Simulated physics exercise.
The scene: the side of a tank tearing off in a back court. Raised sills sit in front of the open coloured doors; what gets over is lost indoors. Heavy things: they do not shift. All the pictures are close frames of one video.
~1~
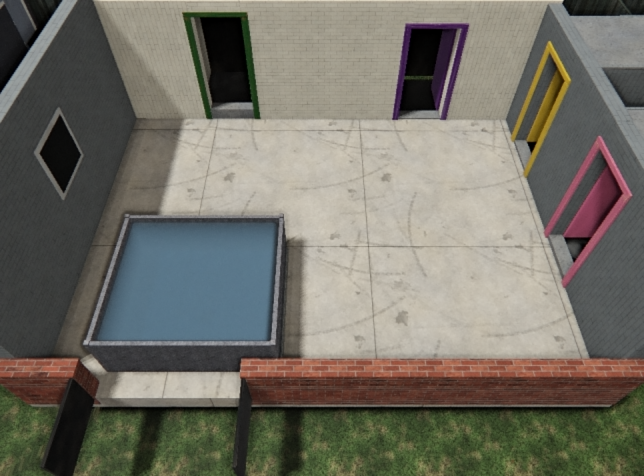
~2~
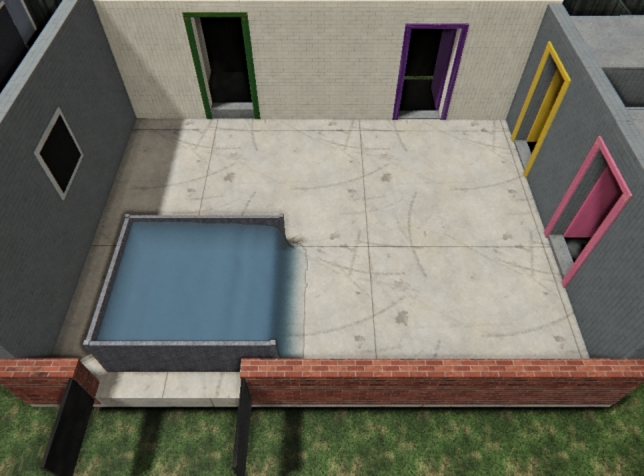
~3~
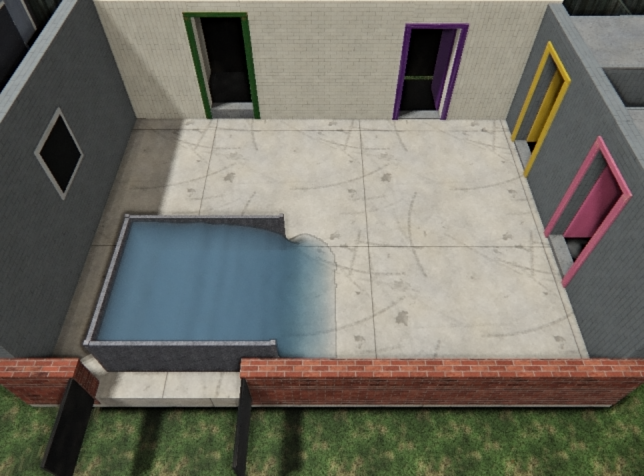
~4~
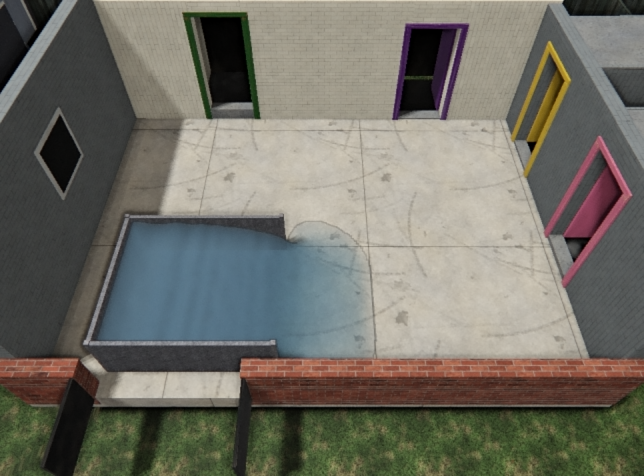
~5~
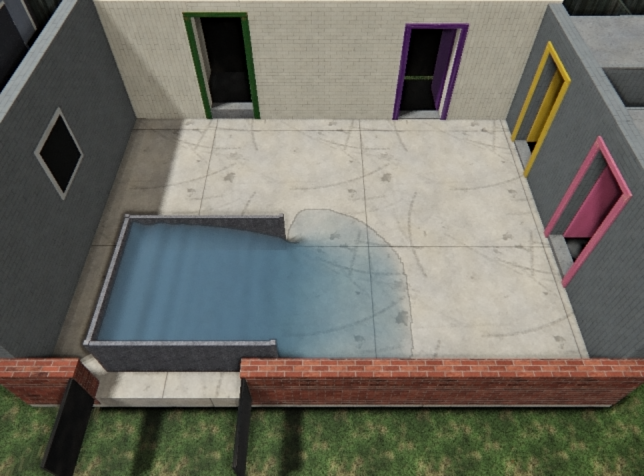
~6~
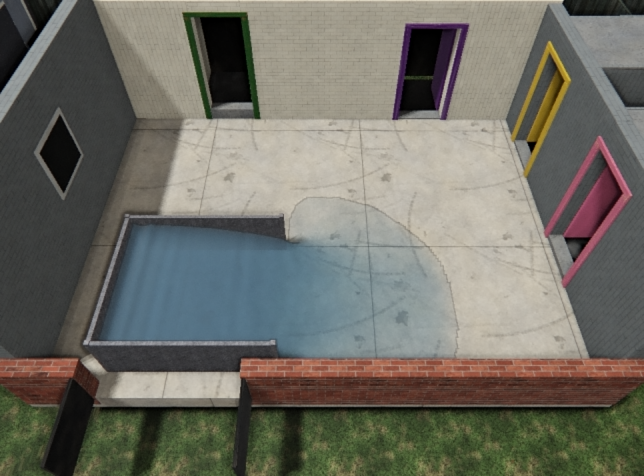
We see a raised tank of water in a walled court with green, purple, yellow and pink doorways; its right side gives way, and water pours out, spreading rightward in a widening curved sheet across the pale floor.
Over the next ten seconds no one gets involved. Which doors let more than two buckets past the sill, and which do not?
Yellow door: Over the cap; green door: Within the cap; pink door: Over the cap; purple door: Over the cap.
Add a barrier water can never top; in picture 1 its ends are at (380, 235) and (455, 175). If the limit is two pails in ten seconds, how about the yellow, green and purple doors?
Yellow door overshoots; green door undershoots; purple door overshoots.
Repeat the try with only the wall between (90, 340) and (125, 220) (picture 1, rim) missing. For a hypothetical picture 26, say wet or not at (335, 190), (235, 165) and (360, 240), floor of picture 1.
Sequence: Spared / wetted / spared.
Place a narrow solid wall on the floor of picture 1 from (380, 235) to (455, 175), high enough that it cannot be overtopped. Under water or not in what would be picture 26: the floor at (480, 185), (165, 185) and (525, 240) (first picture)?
Taking the three spots in turn, they are inundated, unwetted and inundated.
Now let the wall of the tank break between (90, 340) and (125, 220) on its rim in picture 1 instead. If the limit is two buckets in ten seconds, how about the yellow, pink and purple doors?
Against the threshold, yellow beats it, pink misses it, purple misses it.
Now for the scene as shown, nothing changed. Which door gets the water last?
The door marked green.
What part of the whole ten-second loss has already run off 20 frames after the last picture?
Estimate: Some 35 %.
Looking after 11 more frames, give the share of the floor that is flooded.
I'd put it at roughly 50 per cent.
A moment on, water covers 40 % of the floor; the yellow door not reached, the green door not reached, the pink door under two buckets in, the purple door not reached.
Next, water covers 50 % of the floor; the yellow door not reached, the green door not reached, the pink door far over two buckets in, the purple door not reached.
Then, water covers 55 % of the floor; the yellow door over two buckets in, the green door not reached, the pink door far over two buckets in, the purple door wet at the sill, nothing in.
Later, water covers 70 % of the floor; the yellow door far over two buckets in, the green door wet at the sill, nothing in, the pink door far over two buckets in, the purple door far over two buckets in.
In the end, water covers 100 % of the floor; the yellow door far over two buckets in, the green door wet at the sill, nothing in, the pink door far over two buckets in, the purple door far over two buckets in.
